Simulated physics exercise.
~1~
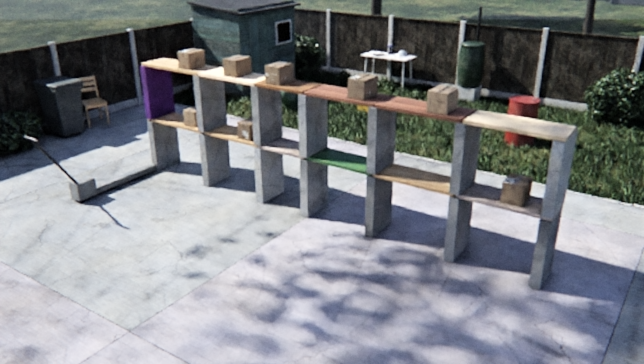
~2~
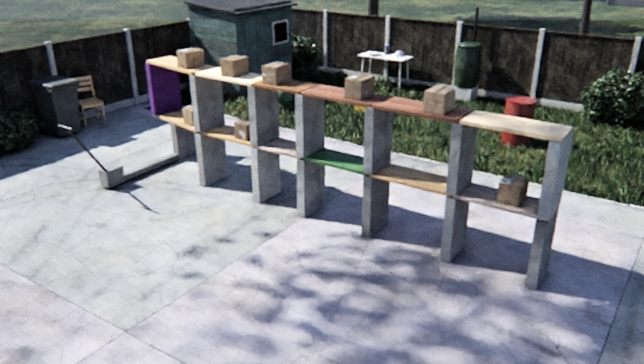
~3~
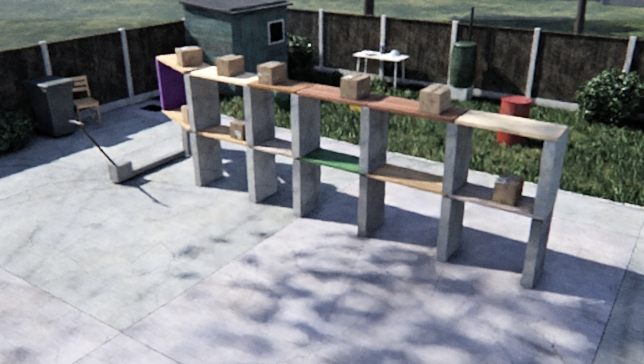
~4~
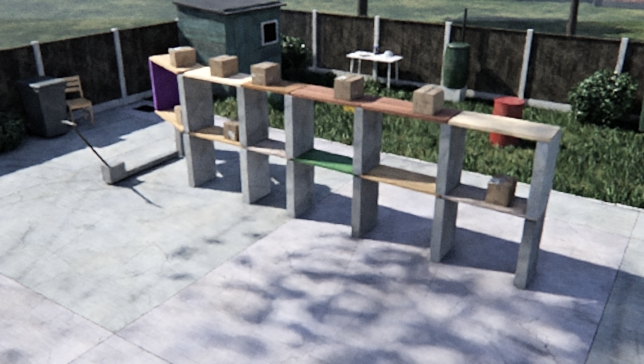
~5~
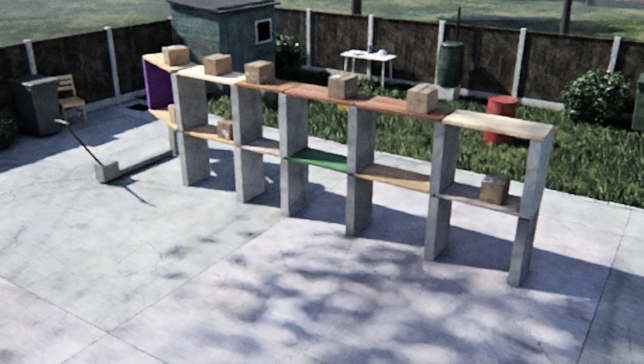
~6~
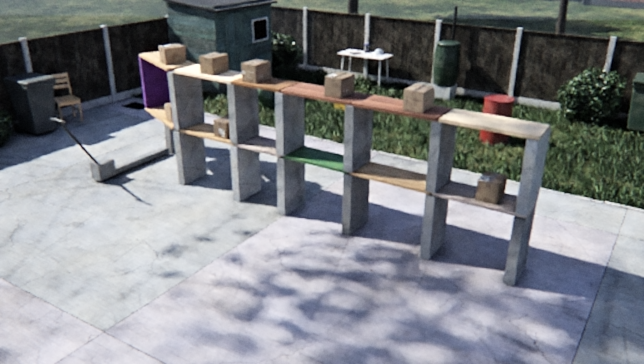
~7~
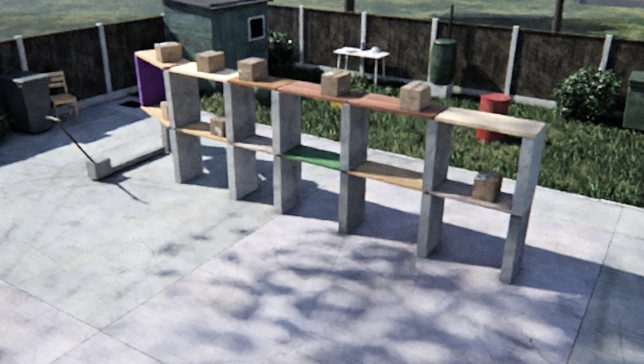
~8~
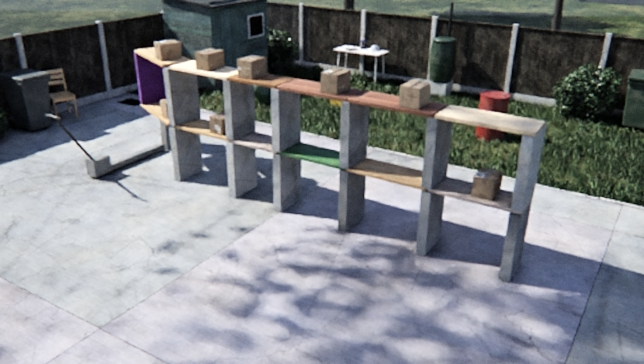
A long two-tier row of shelving, made of boards on grey blocks with cartons on top, stayed standing in a yard as a low jack pushed the base of the purple upright, shifting it slightly; nothing fell, and the green board stayed put.
